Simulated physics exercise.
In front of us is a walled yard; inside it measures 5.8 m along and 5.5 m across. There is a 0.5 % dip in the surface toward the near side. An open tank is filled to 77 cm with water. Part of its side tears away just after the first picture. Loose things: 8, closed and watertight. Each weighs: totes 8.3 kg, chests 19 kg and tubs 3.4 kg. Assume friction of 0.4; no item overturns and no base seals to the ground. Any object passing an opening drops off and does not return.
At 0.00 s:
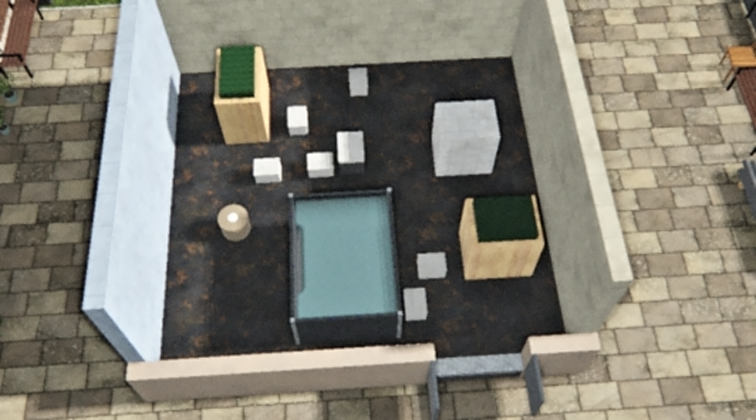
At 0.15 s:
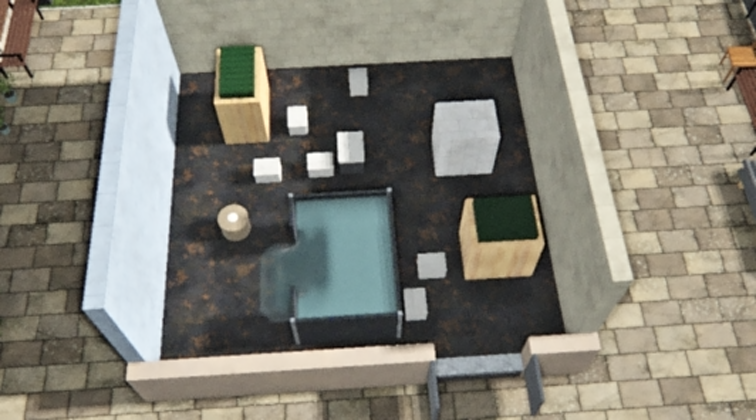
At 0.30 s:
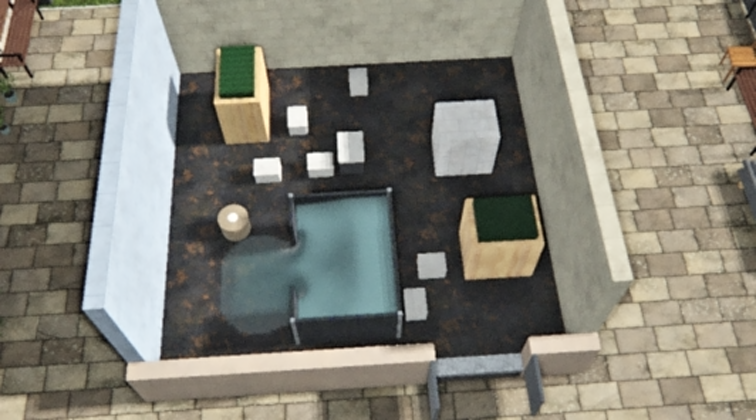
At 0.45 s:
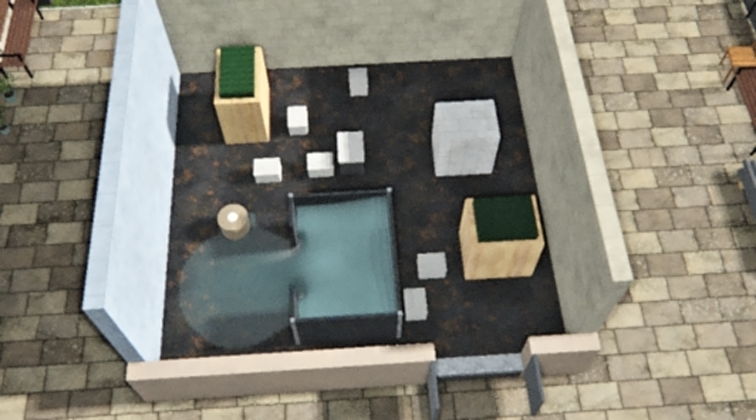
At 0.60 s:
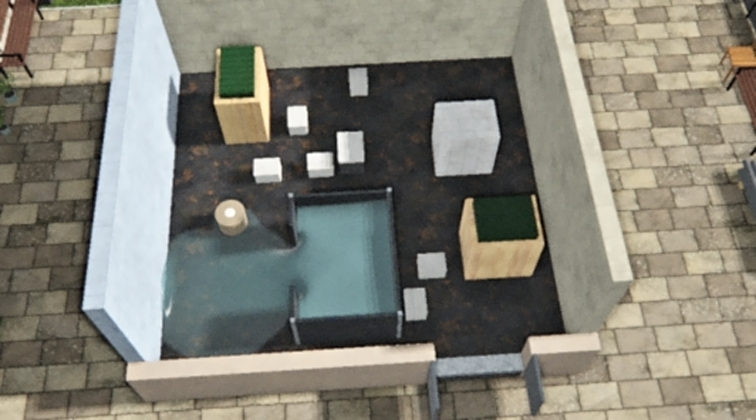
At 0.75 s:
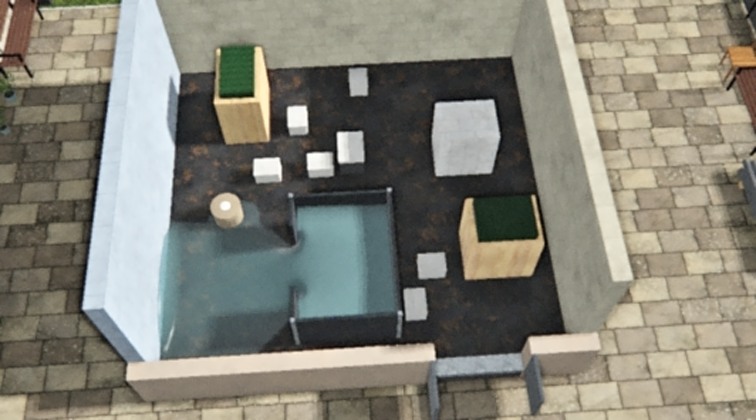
We see a walled yard of scattered blocks and boxes, where water pours from the left side of an open tank and spreads across the floor to the left wall, then nudges a small round tub slightly back and left.
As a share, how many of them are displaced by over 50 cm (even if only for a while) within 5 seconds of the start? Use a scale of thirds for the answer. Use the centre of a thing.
On that scale: Less than a third.
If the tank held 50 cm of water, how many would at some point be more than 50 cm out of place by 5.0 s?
You'd get 1 in that case.
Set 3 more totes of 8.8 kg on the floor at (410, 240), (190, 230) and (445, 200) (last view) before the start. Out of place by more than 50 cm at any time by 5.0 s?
Order as listed: Inside half a metre / beyond half a metre / inside half a metre.
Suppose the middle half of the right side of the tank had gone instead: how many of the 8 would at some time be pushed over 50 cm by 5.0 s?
Count: 3.
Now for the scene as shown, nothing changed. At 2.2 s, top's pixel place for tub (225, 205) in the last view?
Near (209, 96).
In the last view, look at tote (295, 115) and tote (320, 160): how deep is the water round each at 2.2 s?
Some 0 cm at the first, some 0 cm at the second.
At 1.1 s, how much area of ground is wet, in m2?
I'd put it close to 7.5 m2.
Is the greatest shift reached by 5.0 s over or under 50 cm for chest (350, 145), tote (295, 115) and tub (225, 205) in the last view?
Within the mark, within the mark, beyond the mark.
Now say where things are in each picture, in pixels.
The first picture shows a tub at (233, 218), on the bottom; a tote at (416, 301) rests on the ground; 2.6 m2 under water; 0 of 8 have shifted.
The second picture shows a tub at (233, 218), on the bottom; a tote at (416, 301) rests on the ground; 3.2 m2 under water; 0 of 8 have shifted.
The third picture shows a tub at (233, 218), on the bottom; a tote at (416, 301) rests on the ground; water covers 4.1 m2; 0 of 8 have shifted.
The fourth picture shows a tub at (233, 217), on the bottom; a tote at (416, 301) rests on the ground; 5.2 m2 under water; 0 of 8 have shifted.
The fifth picture shows a tub at (230, 213) rests on the ground, 10 cm from its start; a tote at (416, 301) rests on the ground; water covers 6.1 m2; 1 of 8 have shifted.
The sixth picture shows a tub at (225, 206), on the bottom, 24 cm from its start; a tote at (416, 301) rests on the ground; water covers 6.7 m2; 1 of 8 have shifted.
After 1.1 s 1 of 8 are over 50 cm from their spots; 0 afloat.
After 2.2 s 1 of 8 are over 50 cm from their spots; 1 afloat.
After 3.5 s 1 of 8 are over 50 cm from their spots; 1 afloat.
After 5.0 s 2 of 8 are over 50 cm from their spots, and 2 have been at some point; 1 afloat.
